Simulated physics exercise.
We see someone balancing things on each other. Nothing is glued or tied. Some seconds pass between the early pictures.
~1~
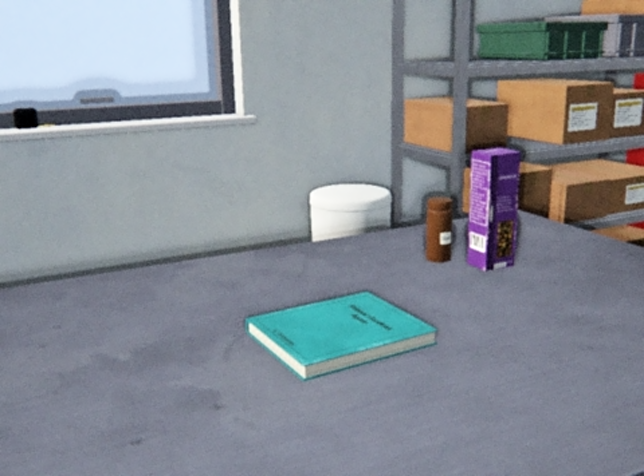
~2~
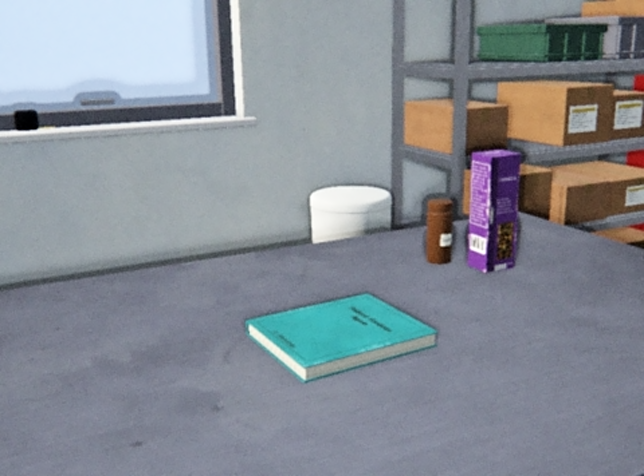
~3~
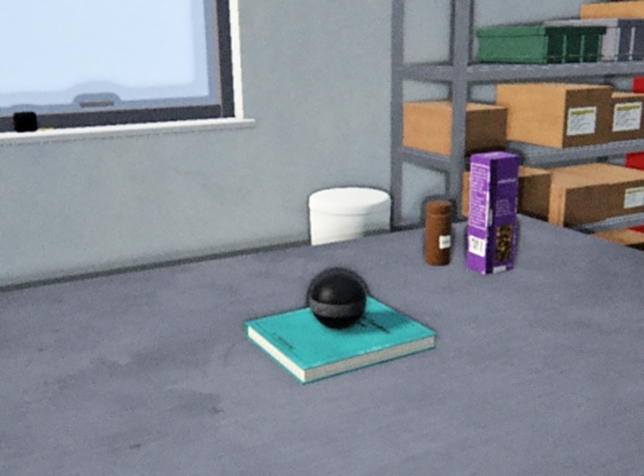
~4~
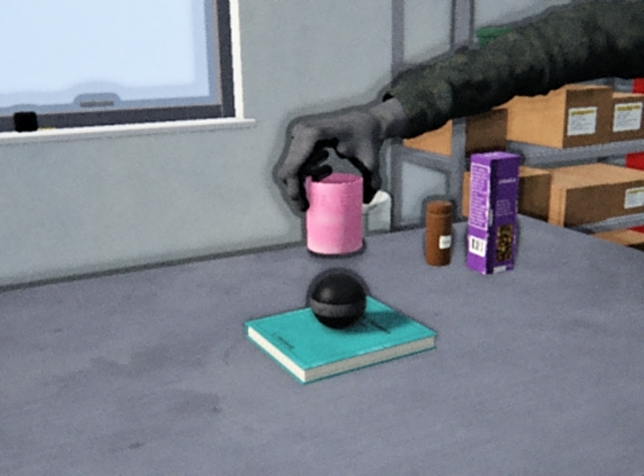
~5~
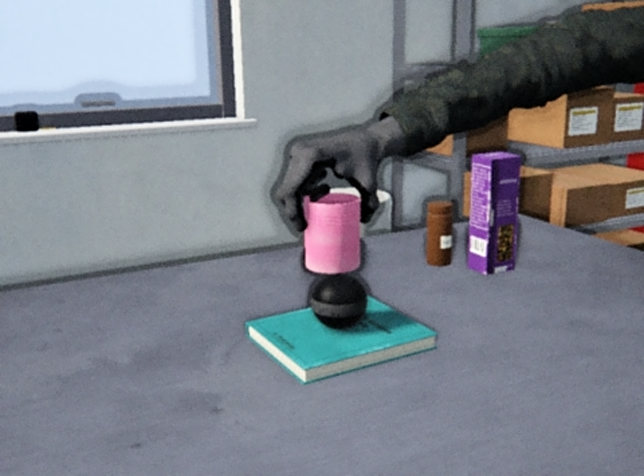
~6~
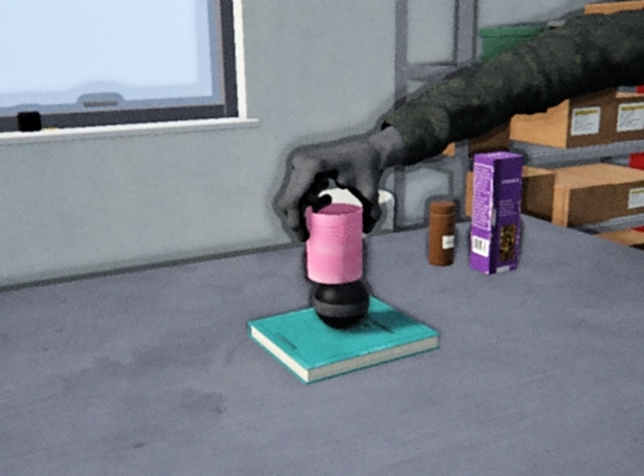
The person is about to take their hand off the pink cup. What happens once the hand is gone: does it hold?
The pile comes apart.
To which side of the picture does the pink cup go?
To the left.
Then, 0.40 s on from there, pink cup now fallen.
Then, 0.60 s on from there, things are still on the move.
In the end, fallen, pink cup; the other 4 unmoved. At the end, from the last picture's camera, pink cup near (181, 344). The pile gives way.
